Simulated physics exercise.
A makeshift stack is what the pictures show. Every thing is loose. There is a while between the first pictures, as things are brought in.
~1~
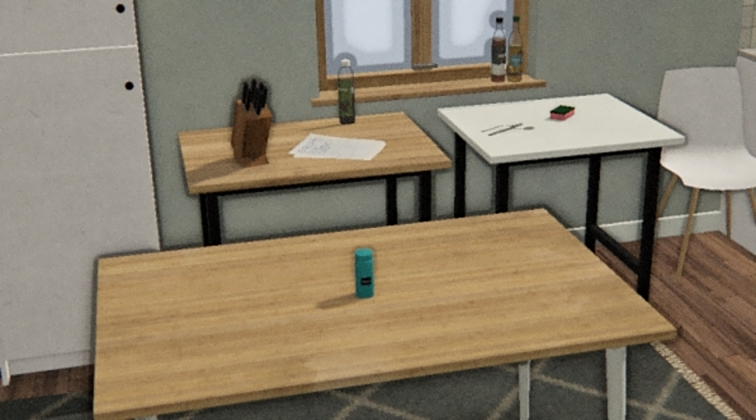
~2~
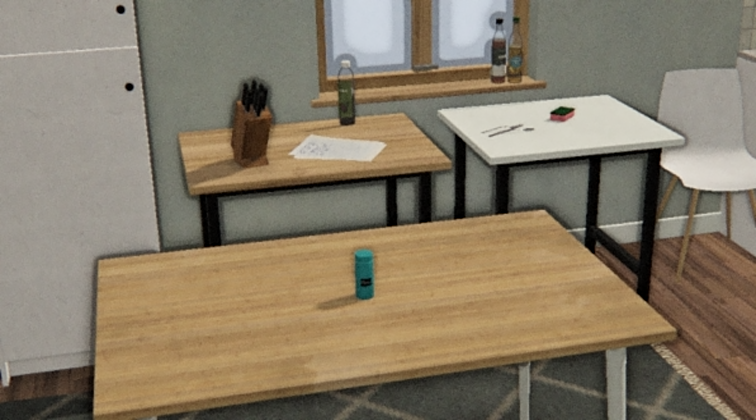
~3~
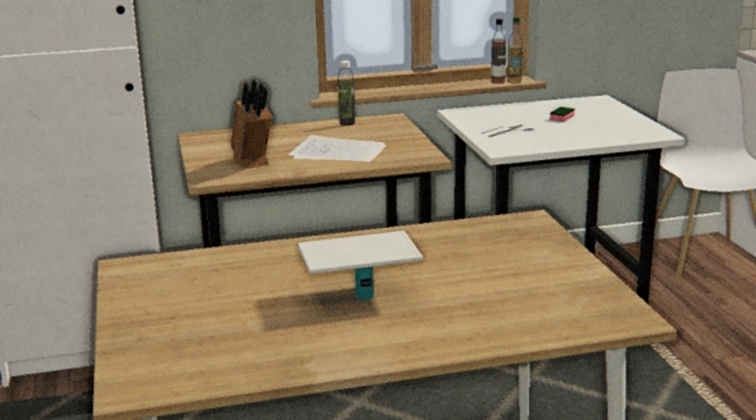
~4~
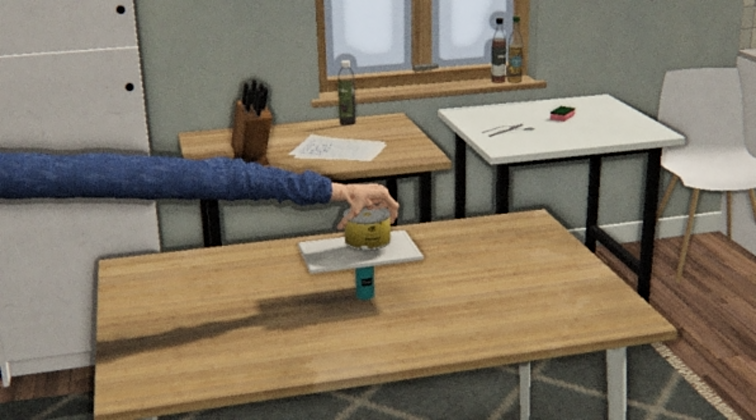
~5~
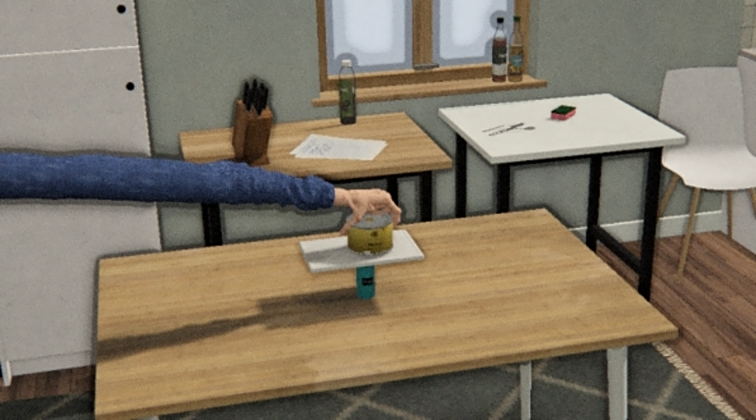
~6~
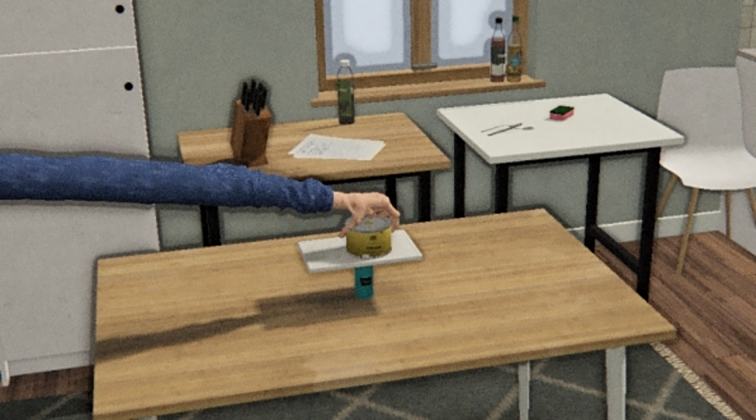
We see a turquoise shaker standing on a wooden table, then a white board lying across its top. A hand in a blue sleeve reaches in from the left and sets a yellow tub on the board, keeping hold of it.
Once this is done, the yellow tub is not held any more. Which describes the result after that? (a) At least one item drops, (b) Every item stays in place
Option b: Every item stays in place.
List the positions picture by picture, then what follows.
The last thing is not in view yet; turquoise shaker (364, 274), in the first frame.
The last thing is not in view yet; turquoise shaker (364, 275), in the second frame.
The last thing is not in view yet; turquoise shaker (364, 275), in the third frame.
On its way; yellow tub (367, 227); turquoise shaker (365, 275), in the fourth frame.
On its way; yellow tub (370, 233); turquoise shaker (365, 274), in the fifth frame.
Set down, still held; yellow tub (369, 236); turquoise shaker (364, 274), in the sixth frame.
Then, 0.80 s on from there, no change.
Then, 1.70 s on from there, yellow tub resting near (369, 237).
In the end, all 3 unmoved. At the end, from the last picture's camera, yellow tub near (369, 236). The stack keeps its balance.
